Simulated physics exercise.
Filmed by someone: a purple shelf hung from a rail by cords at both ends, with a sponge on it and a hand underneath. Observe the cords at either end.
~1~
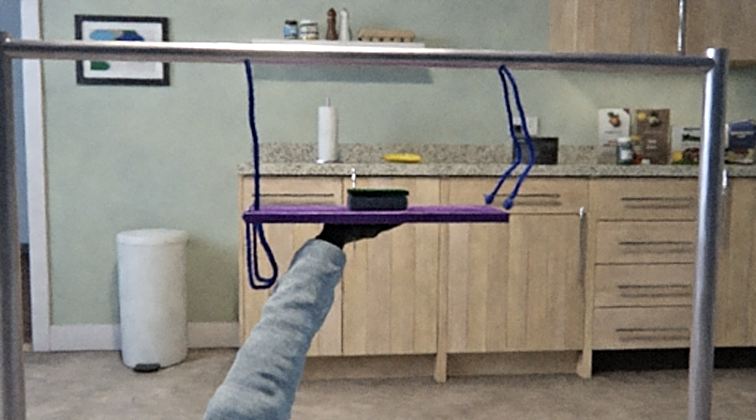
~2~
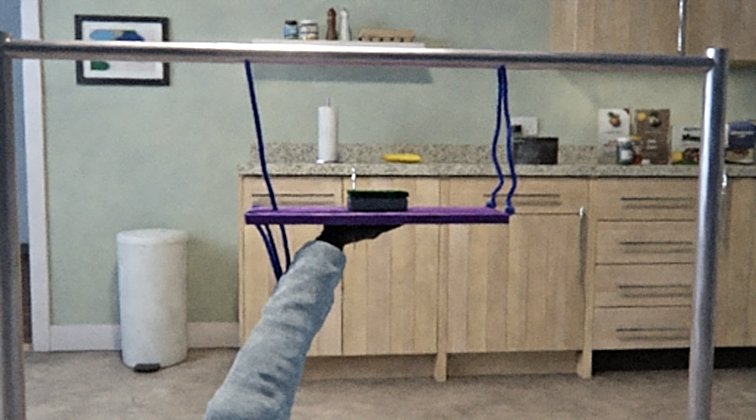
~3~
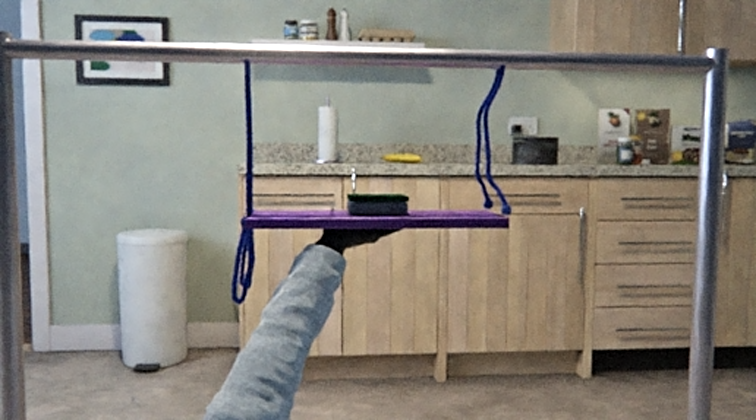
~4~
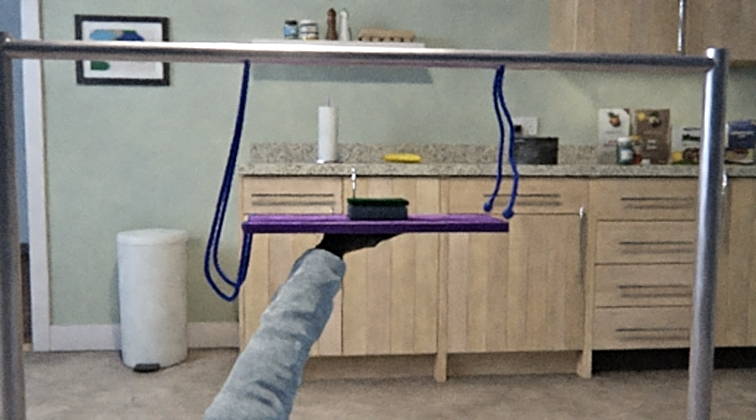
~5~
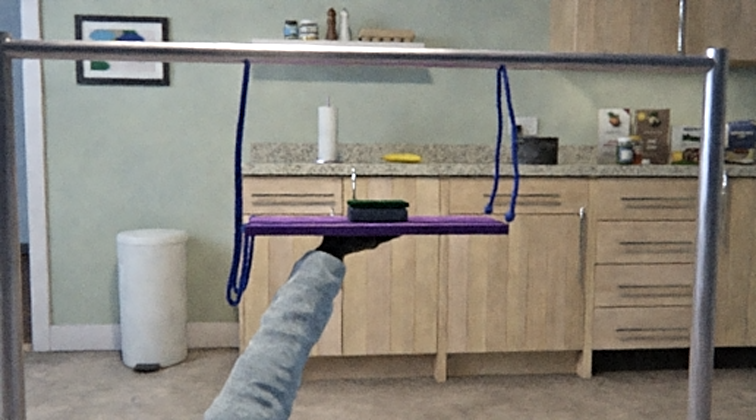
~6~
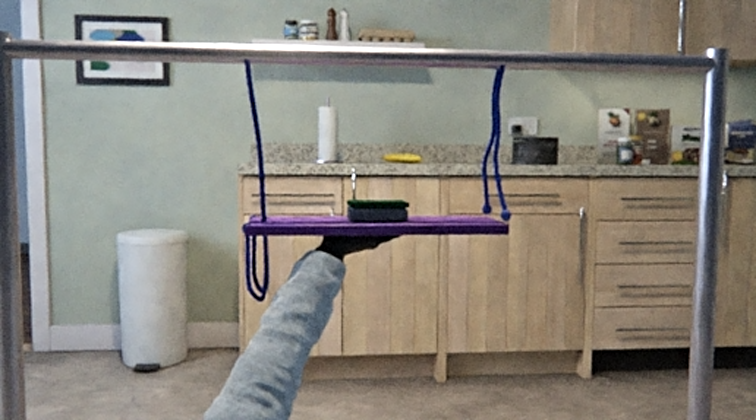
A hand holds up a purple shelf with a sponge while the slack cords sway.
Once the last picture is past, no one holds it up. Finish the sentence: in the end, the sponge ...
In the end, the sponge slips off the left end.
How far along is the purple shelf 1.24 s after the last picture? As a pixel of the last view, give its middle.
You'd spot it somewhere around (375, 288).
Then, 0.60 s on from there, board tipped 39° down to the left; sponge falling near (156, 380).
Then, 1.24 s on from there, board tipped 30° down to the left; sponge on the floor.
In the end, board tipped 37° down to the left; sponge on the floor. The sponge drops leftwards.
